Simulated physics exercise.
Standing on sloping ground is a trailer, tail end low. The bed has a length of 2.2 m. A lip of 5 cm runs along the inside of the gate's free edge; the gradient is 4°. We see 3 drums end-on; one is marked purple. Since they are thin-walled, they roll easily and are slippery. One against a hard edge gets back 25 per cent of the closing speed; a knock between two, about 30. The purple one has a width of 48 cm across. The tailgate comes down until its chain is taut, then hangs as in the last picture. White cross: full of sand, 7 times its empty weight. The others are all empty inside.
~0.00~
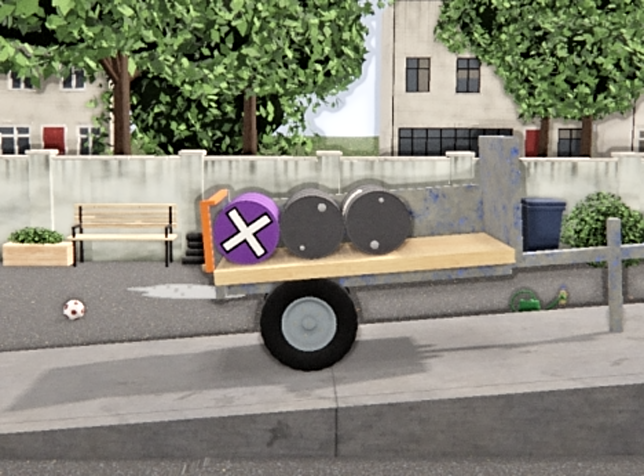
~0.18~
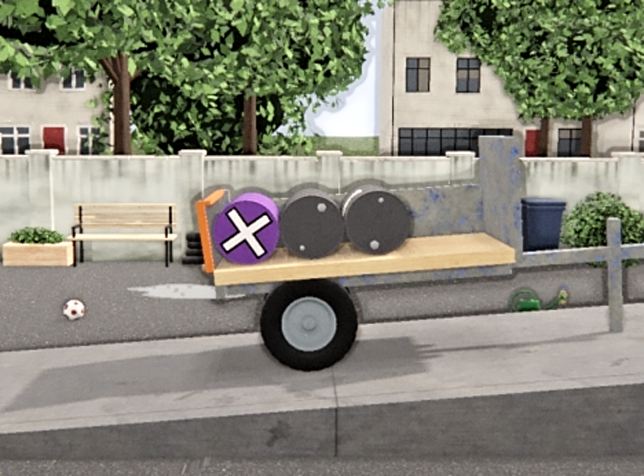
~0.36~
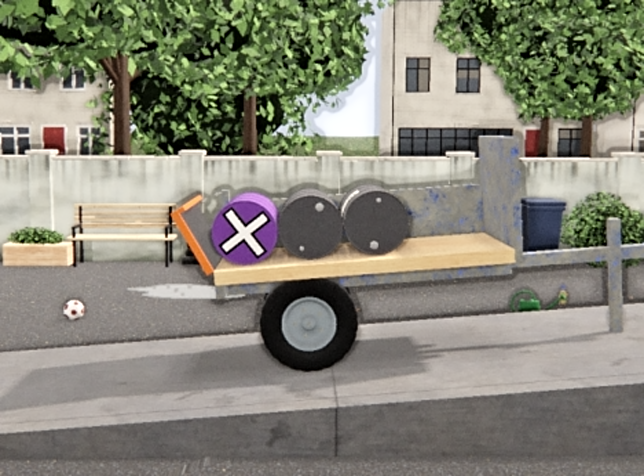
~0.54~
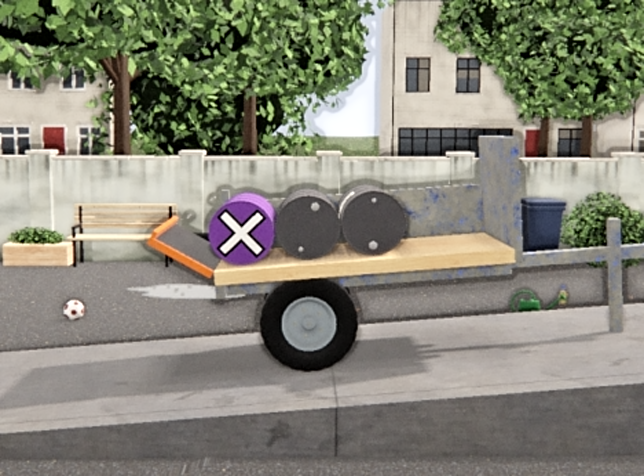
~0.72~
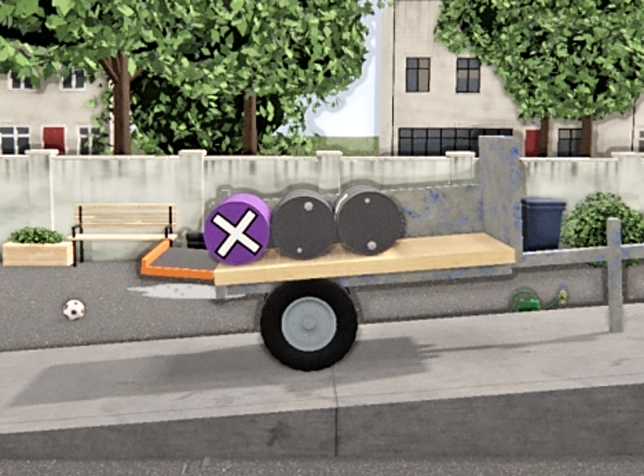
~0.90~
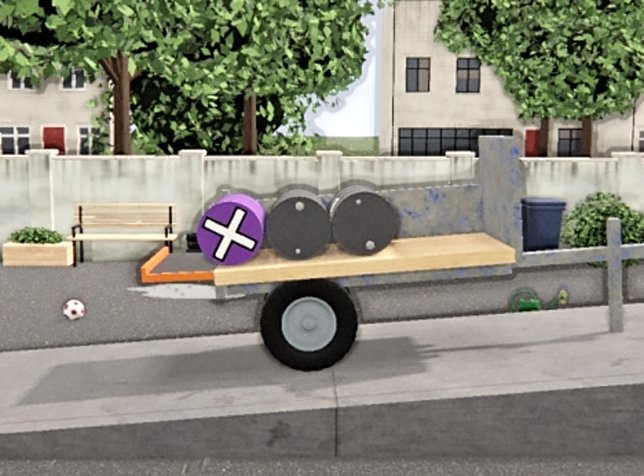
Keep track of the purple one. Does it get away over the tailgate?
Result for purple - it stays put.
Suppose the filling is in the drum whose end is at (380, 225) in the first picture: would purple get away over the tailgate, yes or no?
Purple? Yes, it will, in that case.
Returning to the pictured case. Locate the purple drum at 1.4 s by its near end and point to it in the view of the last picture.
It should be close to pixel (203, 236).
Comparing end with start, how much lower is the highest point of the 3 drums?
Roughly 5 cm.
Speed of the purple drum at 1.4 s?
It's going at around 0.4 m/s.
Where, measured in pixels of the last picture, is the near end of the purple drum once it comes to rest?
In the last view it sits close to (169, 237).
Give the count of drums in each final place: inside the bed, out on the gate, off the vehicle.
2 - 1 - 0.
After 1.4 s, purple is on the gate, 5 cm past the hinge, rolling left; 0 out so far.
After 2.1 s, purple is on the gate, 35 cm past the hinge, rolling right; 0 out so far.
After 2.8 s, purple is on the gate, 25 cm past the hinge; 0 out so far.
At rest (3.6 s), purple is on the gate, 30 cm past the hinge; 0 out so far.
